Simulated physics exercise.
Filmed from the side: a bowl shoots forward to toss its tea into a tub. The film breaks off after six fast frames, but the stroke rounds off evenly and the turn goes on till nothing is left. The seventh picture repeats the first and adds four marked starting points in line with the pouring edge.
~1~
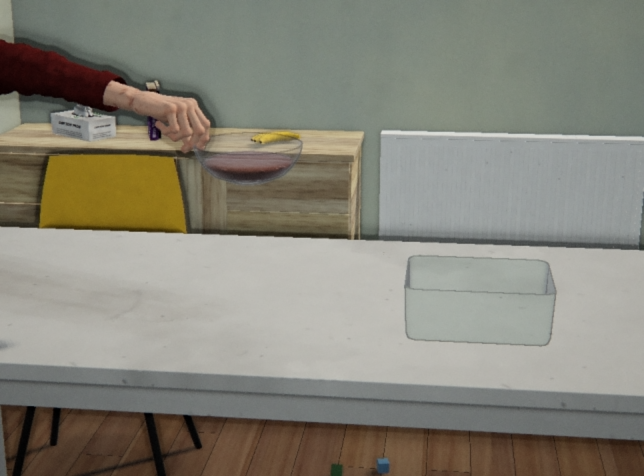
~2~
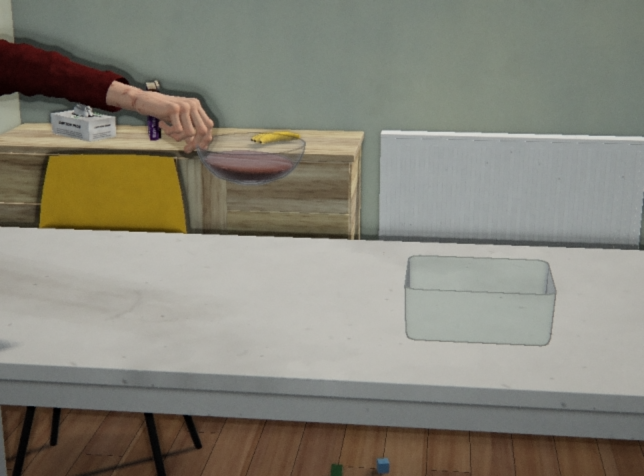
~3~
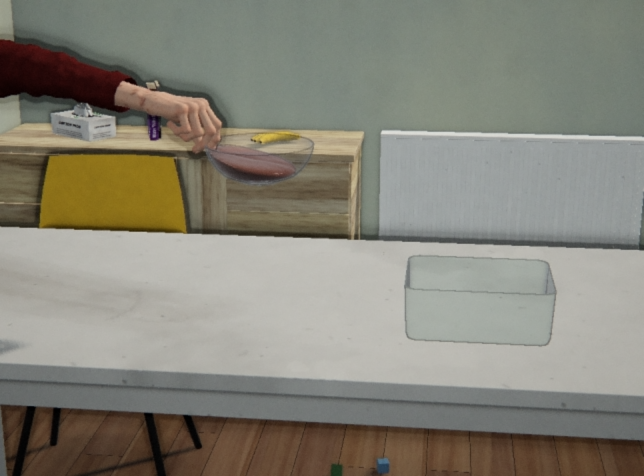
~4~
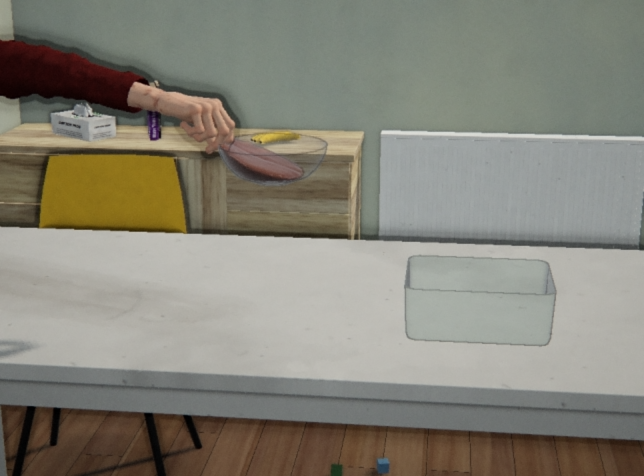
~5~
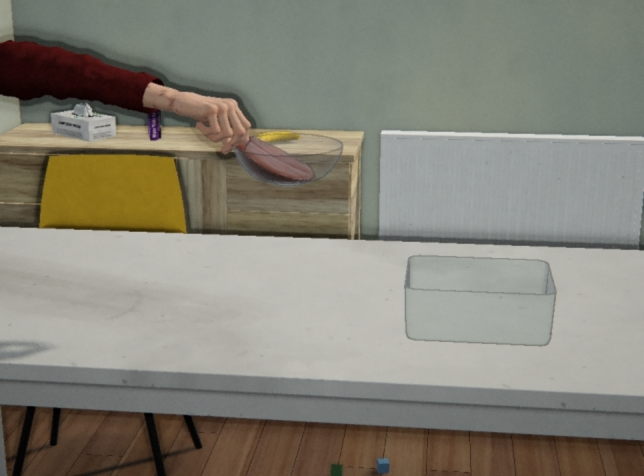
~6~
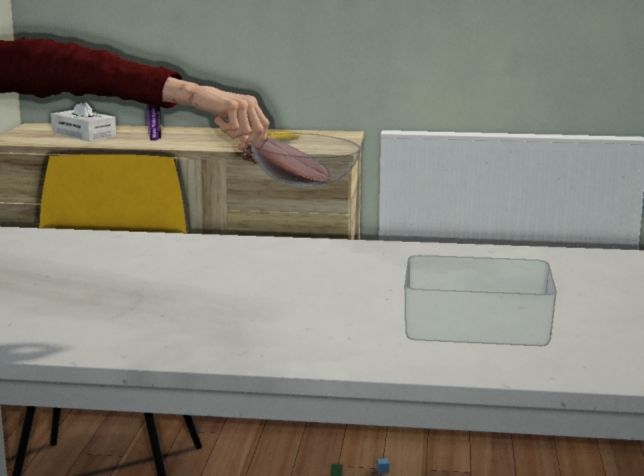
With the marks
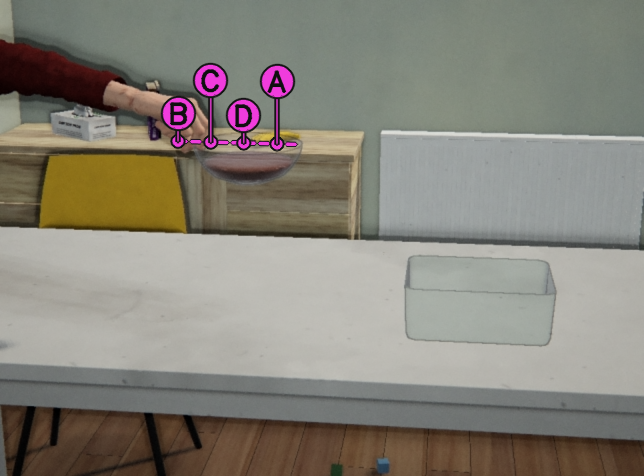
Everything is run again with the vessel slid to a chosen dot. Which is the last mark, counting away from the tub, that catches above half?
The limit is A.
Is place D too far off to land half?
Yes, it does.
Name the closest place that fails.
D it is.
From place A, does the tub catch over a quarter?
Yes.
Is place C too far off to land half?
Yes, that goes wrong.
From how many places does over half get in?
One.
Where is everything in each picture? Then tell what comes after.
Upright, lip at (300, 144); tub from (405, 338) to (551, 345); nothing has left yet.
Upright, lip at (303, 144); nothing has left yet.
Upright, lip at (312, 144); nothing has left yet.
Upright, lip at (325, 145); tea is over the rim, down to (225, 142).
Upright, lip at (341, 145); tea is over the rim, down to (233, 148).
Tipped about 4°, lip at (359, 149); tea is over the rim, down to (256, 162).
On the marked copy, A at (277, 143); B at (178, 141); C at (210, 142); D at (243, 143).
If A is chosen, about 65 % lands in the tub, 26 % falls short and 9 % goes beside or beyond.
If B is chosen, about 0 % lands in the tub, 100 % falls short.
If C is chosen, about 5 % lands in the tub, 93 % falls short.
If D is chosen, about 33 % lands in the tub, 62 % falls short and 5 % goes beside or beyond.
